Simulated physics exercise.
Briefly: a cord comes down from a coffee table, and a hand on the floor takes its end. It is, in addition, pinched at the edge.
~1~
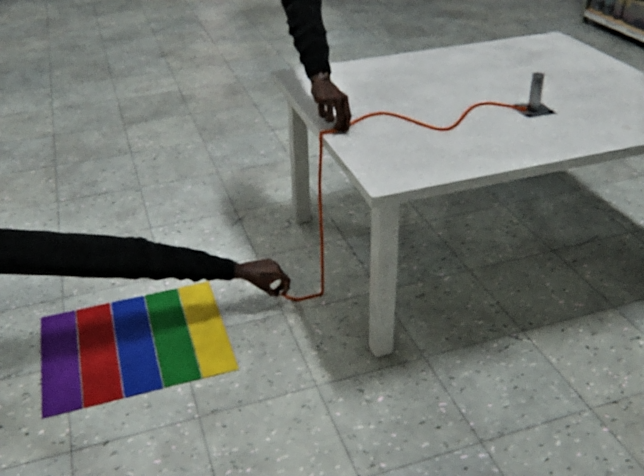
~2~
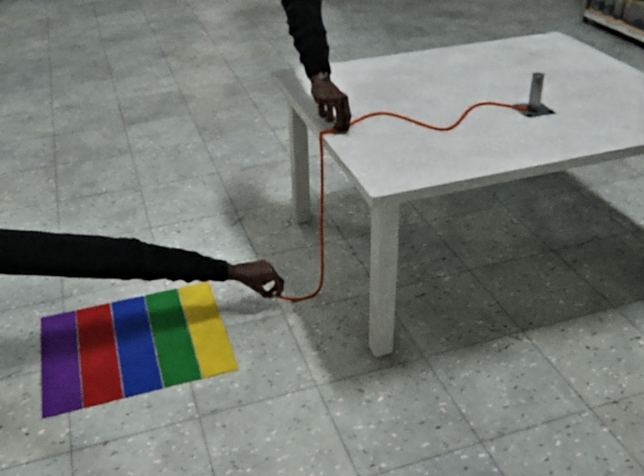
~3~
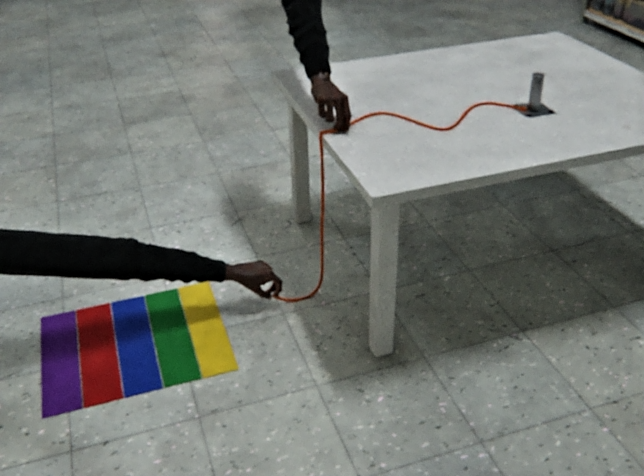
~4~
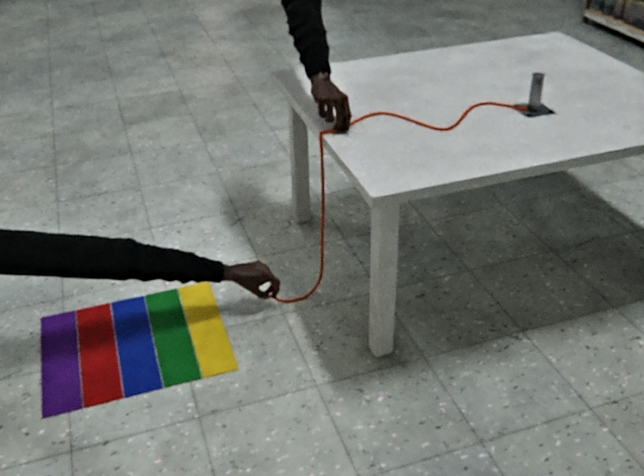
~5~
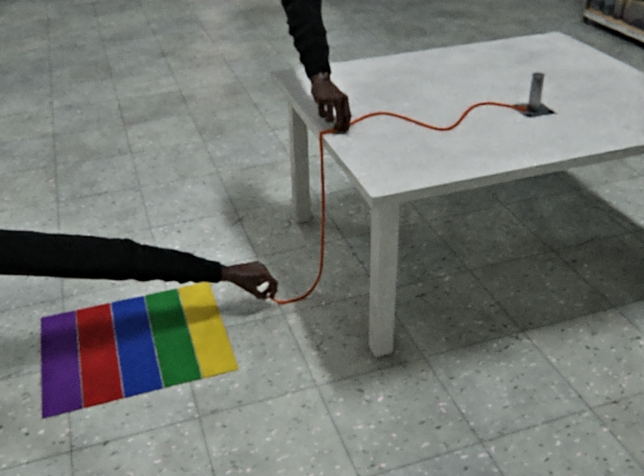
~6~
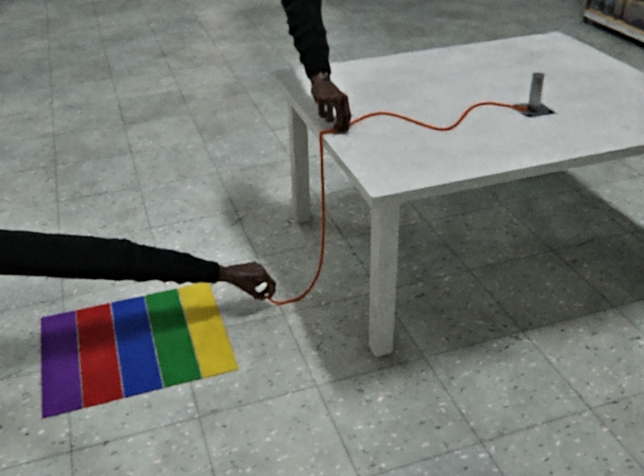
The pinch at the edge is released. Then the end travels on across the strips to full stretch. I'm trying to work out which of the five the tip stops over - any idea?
I would say the red one.
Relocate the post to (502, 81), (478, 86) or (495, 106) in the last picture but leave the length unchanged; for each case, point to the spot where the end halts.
Per try, approx.: (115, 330); (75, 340); (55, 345).
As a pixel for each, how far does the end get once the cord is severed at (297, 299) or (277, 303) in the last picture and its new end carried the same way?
The places are (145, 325) and (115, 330).
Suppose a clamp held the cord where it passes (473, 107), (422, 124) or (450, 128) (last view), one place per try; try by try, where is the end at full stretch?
Going try by try, I'd put it close to (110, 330), then (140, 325), and finally (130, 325).
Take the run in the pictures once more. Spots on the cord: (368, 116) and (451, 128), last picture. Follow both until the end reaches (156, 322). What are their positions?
You'll see them at (325, 139) and then at (418, 126).
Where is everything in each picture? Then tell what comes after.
The first frame shows end (281, 293); yellow (215, 355); green (178, 365); blue (140, 374); red (102, 383); purple (61, 393).
The second frame shows end (275, 295); cord through (490, 104) (451, 128) (376, 114) (321, 144) (322, 214) (322, 276).
The third frame shows end (273, 295).
The fourth frame shows end (271, 296); cord through (490, 104) (451, 128) (376, 114) (321, 144) (323, 214) (321, 276).
The fifth frame shows end (269, 296).
The sixth frame shows end (267, 296); cord through (490, 104) (451, 128) (376, 114) (321, 144) (324, 214) (317, 277).
Soon after, end near (156, 322); over green.
After that, end near (116, 331); over blue.
At the stop, end near (93, 336); over red. It halts on the red strip.
